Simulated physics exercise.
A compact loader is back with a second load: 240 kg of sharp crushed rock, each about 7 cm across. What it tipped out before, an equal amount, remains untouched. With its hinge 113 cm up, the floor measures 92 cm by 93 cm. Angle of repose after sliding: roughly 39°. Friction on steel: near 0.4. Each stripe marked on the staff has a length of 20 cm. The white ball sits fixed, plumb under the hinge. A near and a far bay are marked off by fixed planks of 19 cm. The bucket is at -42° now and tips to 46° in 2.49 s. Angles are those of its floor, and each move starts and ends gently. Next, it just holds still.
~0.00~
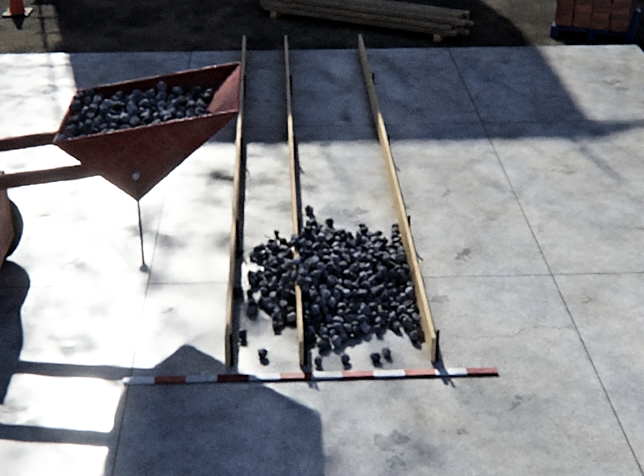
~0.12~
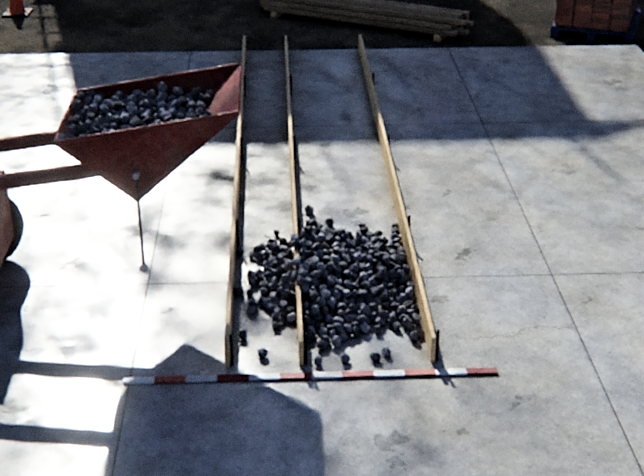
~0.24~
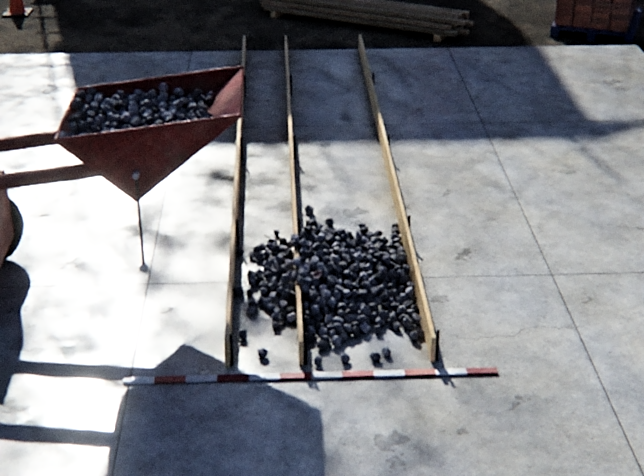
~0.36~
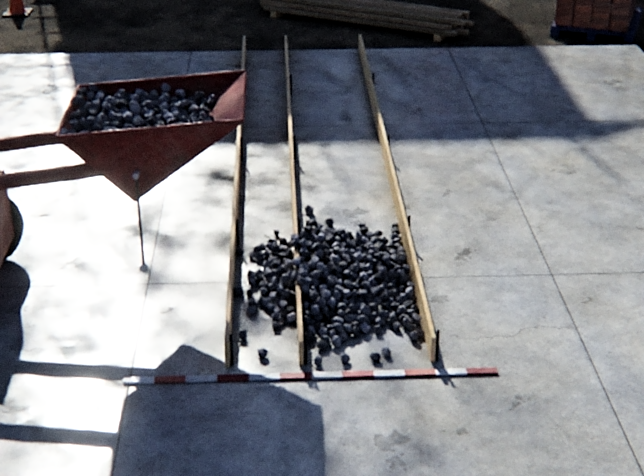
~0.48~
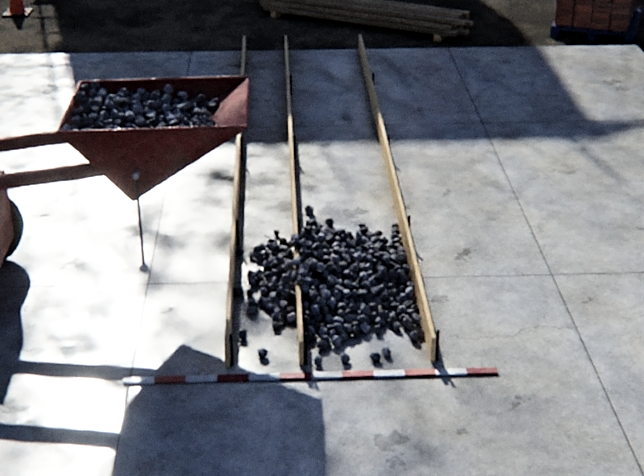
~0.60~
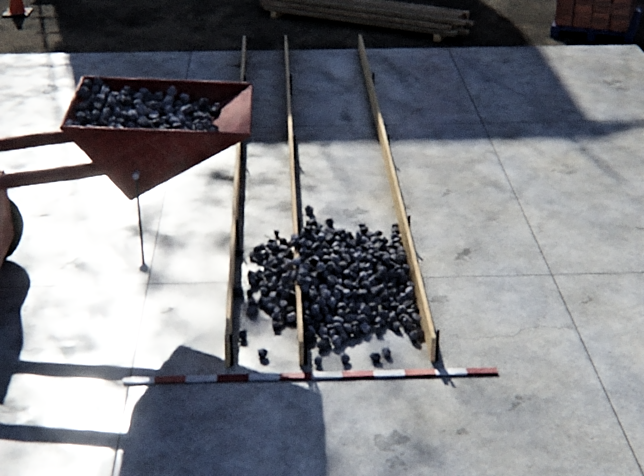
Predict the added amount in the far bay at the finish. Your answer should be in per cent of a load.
Some 3 per cent is added.
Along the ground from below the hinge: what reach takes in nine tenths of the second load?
Around 100 cm ahead of it.
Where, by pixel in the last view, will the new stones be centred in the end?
Their middle rests near (257, 271).
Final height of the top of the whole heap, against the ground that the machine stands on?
Roughly 38 cm above that ground.
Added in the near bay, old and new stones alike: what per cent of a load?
85 in a hundred.
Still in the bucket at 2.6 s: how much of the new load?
Roughly 5 per cent of its load.
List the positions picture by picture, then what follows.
Lip at (238, 112), floor tilted -42°, highest stones at (158, 99). The earlier load is highest near (308, 257), 23 cm above ground level, 17 % in the near bay, 83 % in the far bay, in the first picture.
The bucket is at -41°, its lip at (239, 113); the top of the load is at (158, 99); the stones move at 0.0 m/s on average, in the second picture.
The bucket is at -40°, its lip at (241, 116); the top of the load is at (131, 99); the stones move at 0.1 m/s on average, in the third picture.
The bucket is at -37°, its lip at (243, 121); the top of the load is at (106, 98); the stones move at 0.1 m/s on average, in the fourth picture.
Lip at (247, 127), floor tilted -33°, highest stones at (100, 93); the stones move at 0.1 m/s on average, in the fifth picture.
The bucket is at -29°, its lip at (250, 135); the top of the load is at (94, 90); the stones move at 0.1 m/s on average, in the sixth picture.
After 1.9 s the floor is at 32°; in per cent of one load, 98 in the bucket, 19 in the near bay, 83 in the far bay; the foremost stones are at (411, 291).
After 2.6 s the floor is at 46°; in per cent of one load, 7 in the bucket, 12 short of the bays, 95 in the near bay, 85 in the far bay; the foremost stones are at (410, 289).
After 2.9 s the floor is at 46°; in per cent of one load, 0 in the bucket, 12 short of the bays, 101 in the near bay, 86 in the far bay; the foremost stones are at (411, 291).
After 5.4 s the floor is at 46°; in per cent of one load, 0 in the bucket, 13 short of the bays, 100 in the near bay, 86 in the far bay; the foremost stones are at (411, 291). Net gain in the far bay, 3.
